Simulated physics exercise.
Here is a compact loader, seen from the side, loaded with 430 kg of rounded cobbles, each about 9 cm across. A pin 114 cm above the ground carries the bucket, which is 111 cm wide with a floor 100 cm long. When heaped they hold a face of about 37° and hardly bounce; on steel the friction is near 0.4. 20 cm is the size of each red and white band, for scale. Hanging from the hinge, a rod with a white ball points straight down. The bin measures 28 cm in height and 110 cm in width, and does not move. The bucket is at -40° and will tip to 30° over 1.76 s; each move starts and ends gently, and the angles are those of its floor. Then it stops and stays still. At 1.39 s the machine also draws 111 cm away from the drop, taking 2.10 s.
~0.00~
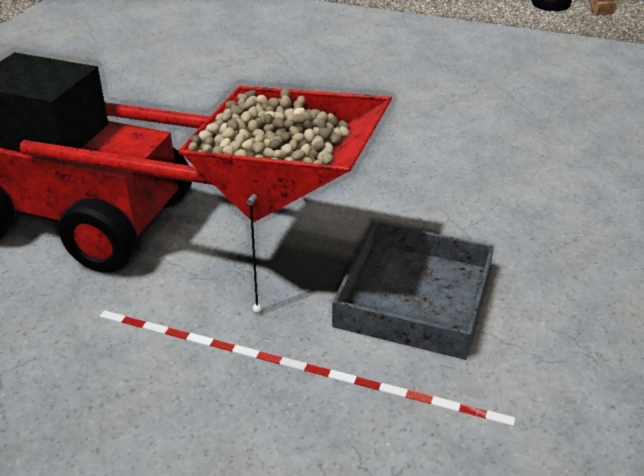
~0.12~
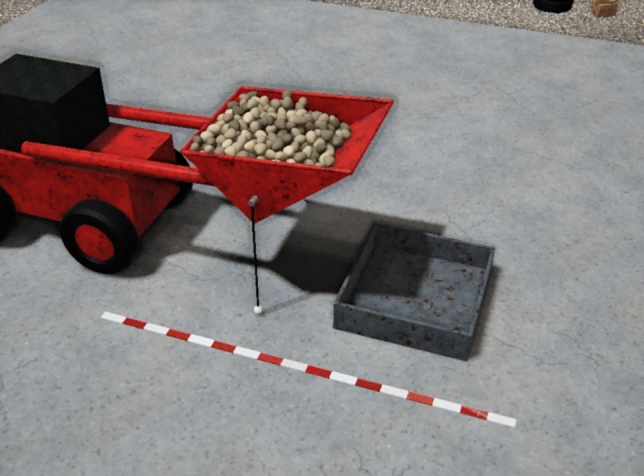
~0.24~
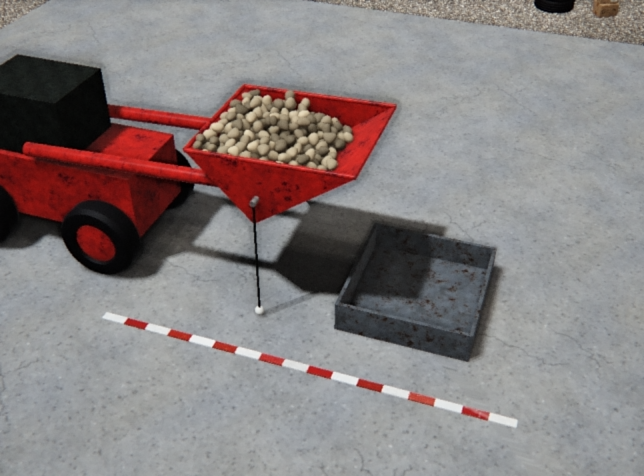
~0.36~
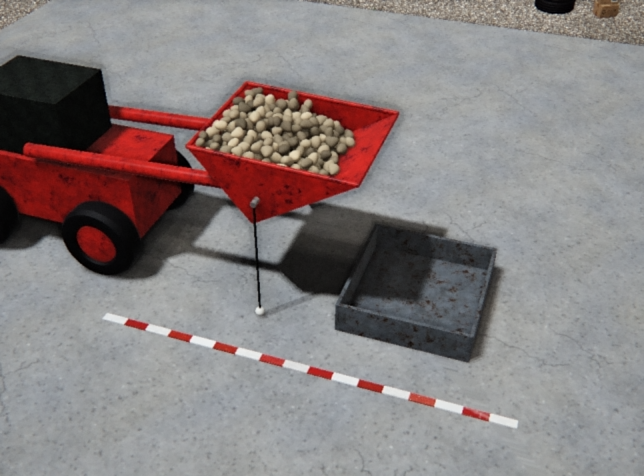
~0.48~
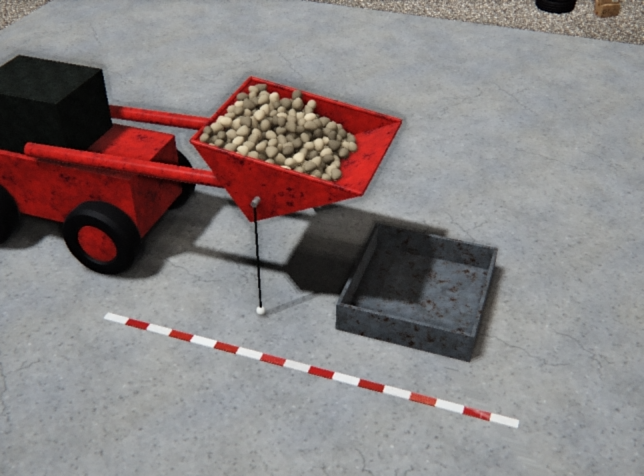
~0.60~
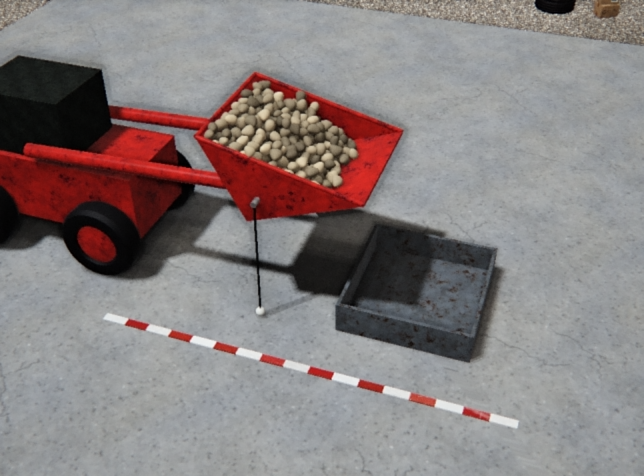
On a grey concrete floor, a red loader on the left holds a bucket heaped with rounded stones, near a low grey bin and a red-and-white striped strip. The bucket slowly tilts forward, its rear edge rising and its front lip dipping, while the stones shift slightly within it.
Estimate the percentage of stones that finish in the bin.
About 60 per cent.
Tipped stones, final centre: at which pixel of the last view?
Look at roughly (381, 285).
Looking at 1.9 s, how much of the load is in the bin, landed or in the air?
Around 40 per cent of it, at that instant.
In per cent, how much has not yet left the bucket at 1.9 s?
Roughly 50 per cent is still inside.
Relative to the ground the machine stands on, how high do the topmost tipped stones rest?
Close to 32 cm above that ground.
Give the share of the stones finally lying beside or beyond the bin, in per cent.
Share of load: Approx. 5 %.
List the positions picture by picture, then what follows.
Lip at (350, 170), floor tilted -40°, highest stones at (275, 109), in the first picture.
The bucket is at -39°, its lip at (352, 173); the top of the load is at (271, 112); the stones move at 0.1 m/s on average, in the second picture.
Lip at (356, 178), floor tilted -36°, highest stones at (269, 110); the stones move at 0.1 m/s on average, in the third picture.
Lip at (359, 186), floor tilted -32°, highest stones at (257, 106); the stones move at 0.2 m/s on average, in the fourth picture.
The bucket is at -27°, its lip at (363, 194); the top of the load is at (248, 103); the stones move at 0.2 m/s on average, in the fifth picture.
The bucket is at -21°, its lip at (364, 205); the top of the load is at (252, 101); the stones move at 0.2 m/s on average, in the sixth picture.
After 1.3 s the floor is at 19°; 100 % in the bucket; the foremost stones are at (355, 213).
After 1.9 s the floor is at 30°; 50 % in the bucket, 8 % short of the bin, 40 % in the bin, 1 % beside or beyond the bin; the foremost stones are at (429, 298).
After 3.9 s the floor is at 30°; 0 % in the bucket, 34 % short of the bin, 62 % in the bin, 4 % beside or beyond the bin; the foremost stones are at (474, 306).
After 6.7 s the floor is at 30°; 0 % in the bucket, 34 % short of the bin, 62 % in the bin, 4 % beside or beyond the bin; the foremost stones are at (474, 306).
